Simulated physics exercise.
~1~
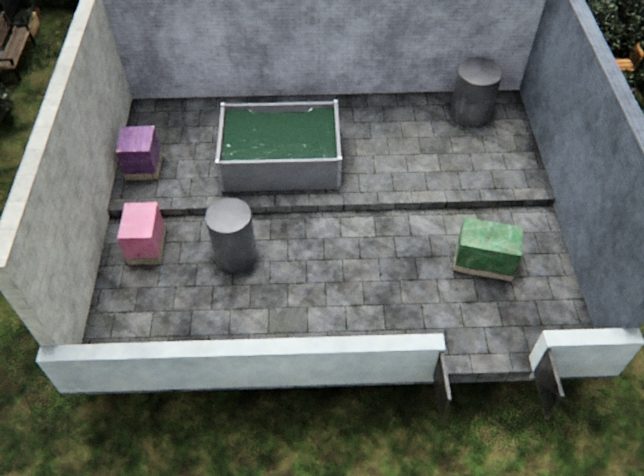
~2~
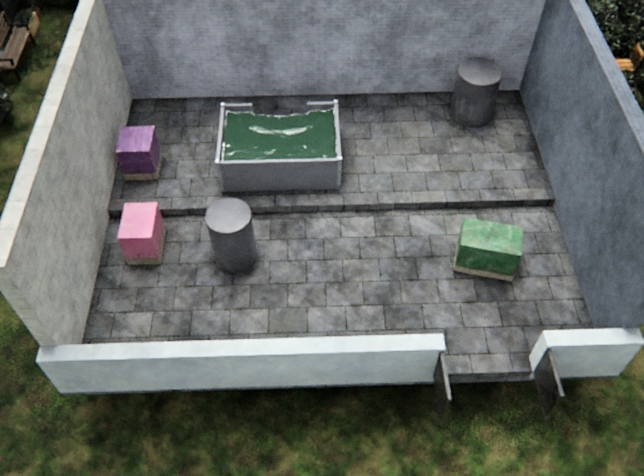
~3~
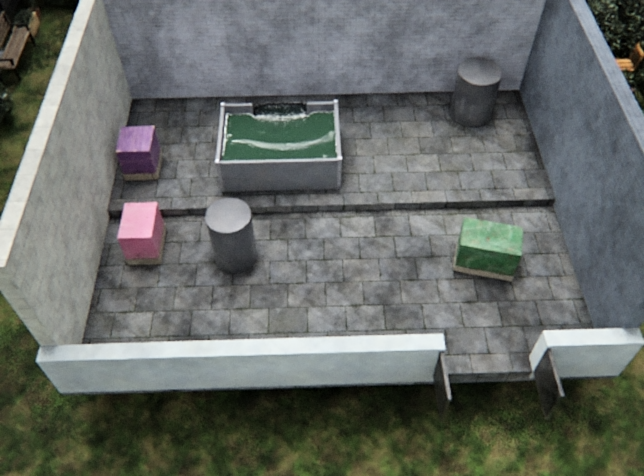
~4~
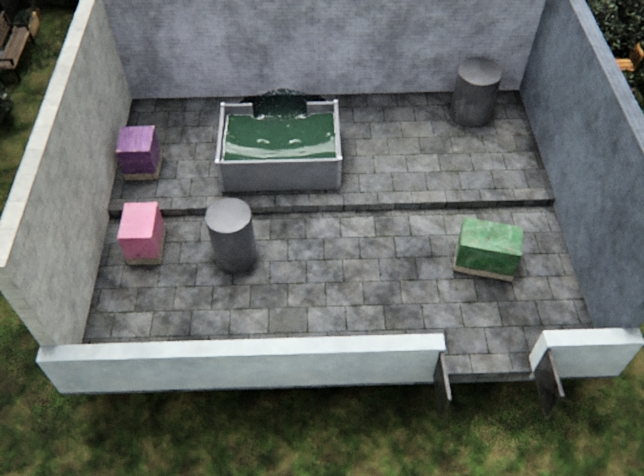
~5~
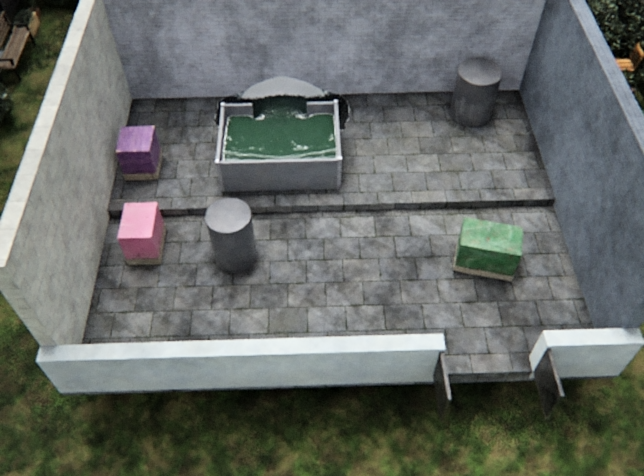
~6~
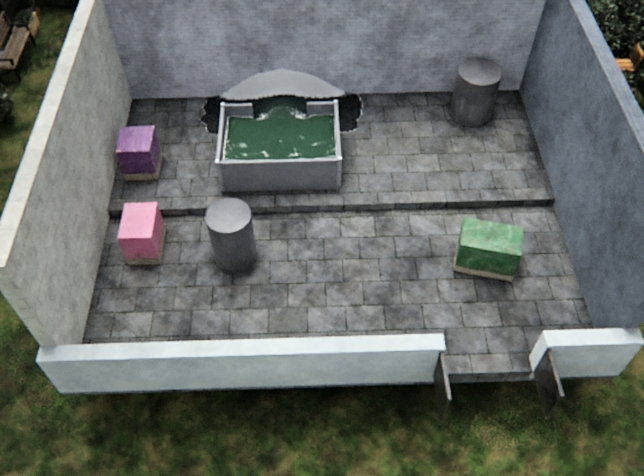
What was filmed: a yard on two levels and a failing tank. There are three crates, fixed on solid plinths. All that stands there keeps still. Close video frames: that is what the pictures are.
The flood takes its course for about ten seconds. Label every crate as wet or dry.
Pink crate: Dry; green crate: Dry; purple crate: Wet.
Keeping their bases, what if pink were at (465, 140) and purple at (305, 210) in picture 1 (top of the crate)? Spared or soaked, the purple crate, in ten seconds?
I'd say the purple is not reached.
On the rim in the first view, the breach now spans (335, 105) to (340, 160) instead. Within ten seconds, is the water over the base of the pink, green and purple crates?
In my view the pink crate is never reached; as for the green crate, it gets reached; the purple crate is never reached.
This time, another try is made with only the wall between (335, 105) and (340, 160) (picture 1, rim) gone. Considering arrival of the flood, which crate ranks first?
My pick is the one in green.
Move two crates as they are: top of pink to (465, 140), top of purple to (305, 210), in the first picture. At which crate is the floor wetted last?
My pick is the purple one.
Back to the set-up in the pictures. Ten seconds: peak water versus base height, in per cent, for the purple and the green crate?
The first reaches around 140 in a hundred, the second around 60.
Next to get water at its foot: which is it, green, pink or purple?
It's the purple one here.
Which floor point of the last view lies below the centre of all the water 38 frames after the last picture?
Centre: Close to (312, 174).
A moment on, water covers 10 % of the floor; the pink crate not reached, the green crate not reached, the purple crate not reached.
Next, water covers 25 % of the floor; the pink crate not reached, the green crate not reached, the purple crate water round its plinth.
Then, water covers 45 % of the floor; the pink crate water round its plinth, the green crate not reached, the purple crate water round its plinth.
Later, water covers 65 % of the floor; the pink crate water round its plinth, the green crate water round its plinth, the purple crate water round its plinth.
In the end, water covers 90 % of the floor; the pink crate stayed above the water, the green crate stayed above the water, the purple crate was topped.
